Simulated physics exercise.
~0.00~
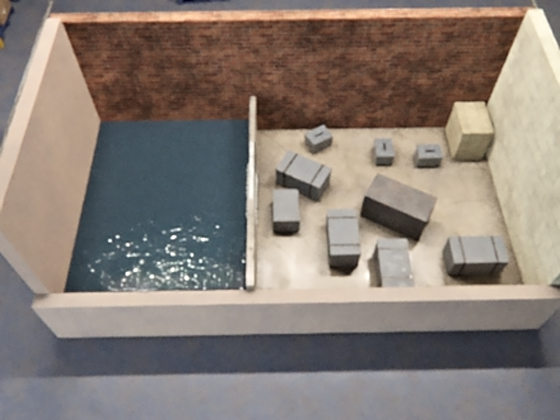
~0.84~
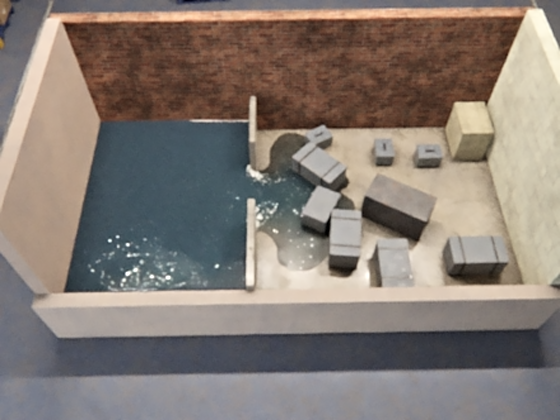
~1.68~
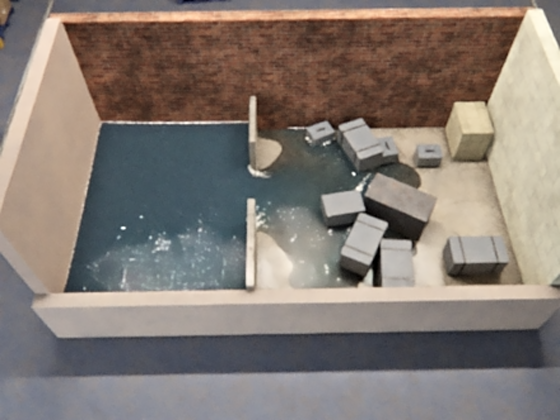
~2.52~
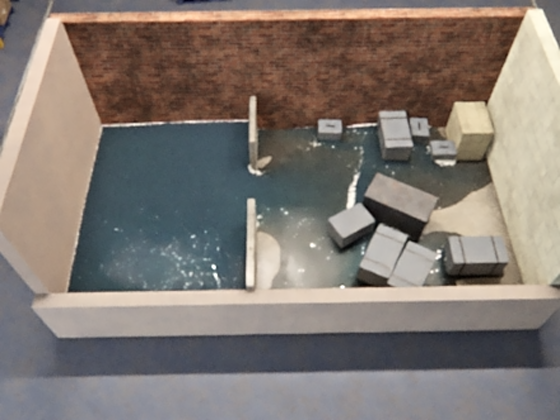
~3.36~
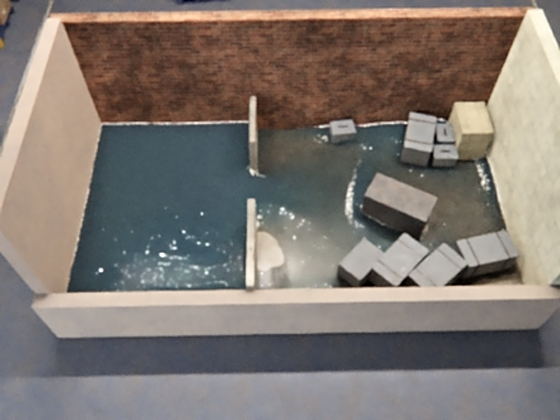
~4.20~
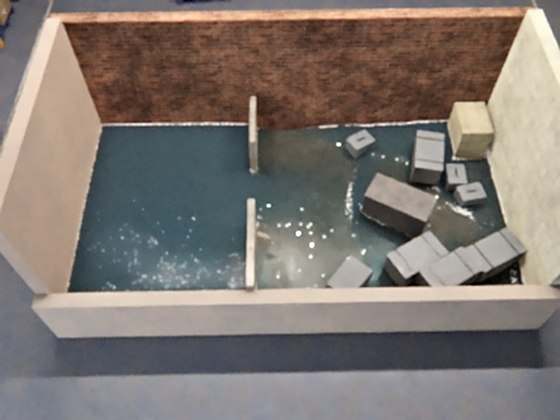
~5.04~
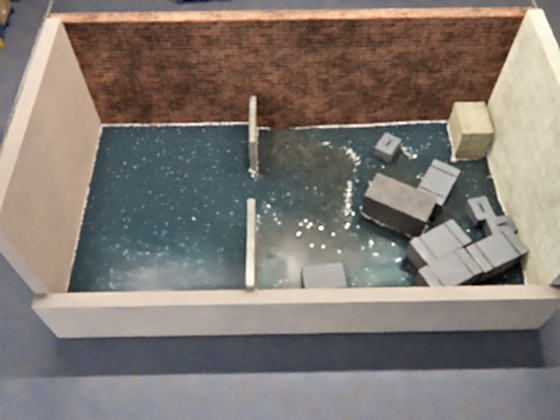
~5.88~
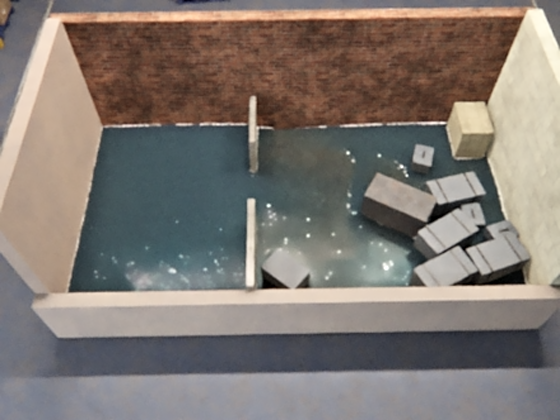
Two adjoining rooms are seen from above, the left one holding dark water and the right one scattered with grey trunks and crates on a dry, pale floor. A gap opens in the dividing wall, and water pours through, spreading around the nearest boxes. It pushes them rightward as the flood covers more of the floor. The smaller boxes drift toward the far side and bunch up near the right wall, while the big dark box barely shifts. Finally water covers both rooms, with most boxes clustered at the lower right and one sitting beside the divider.
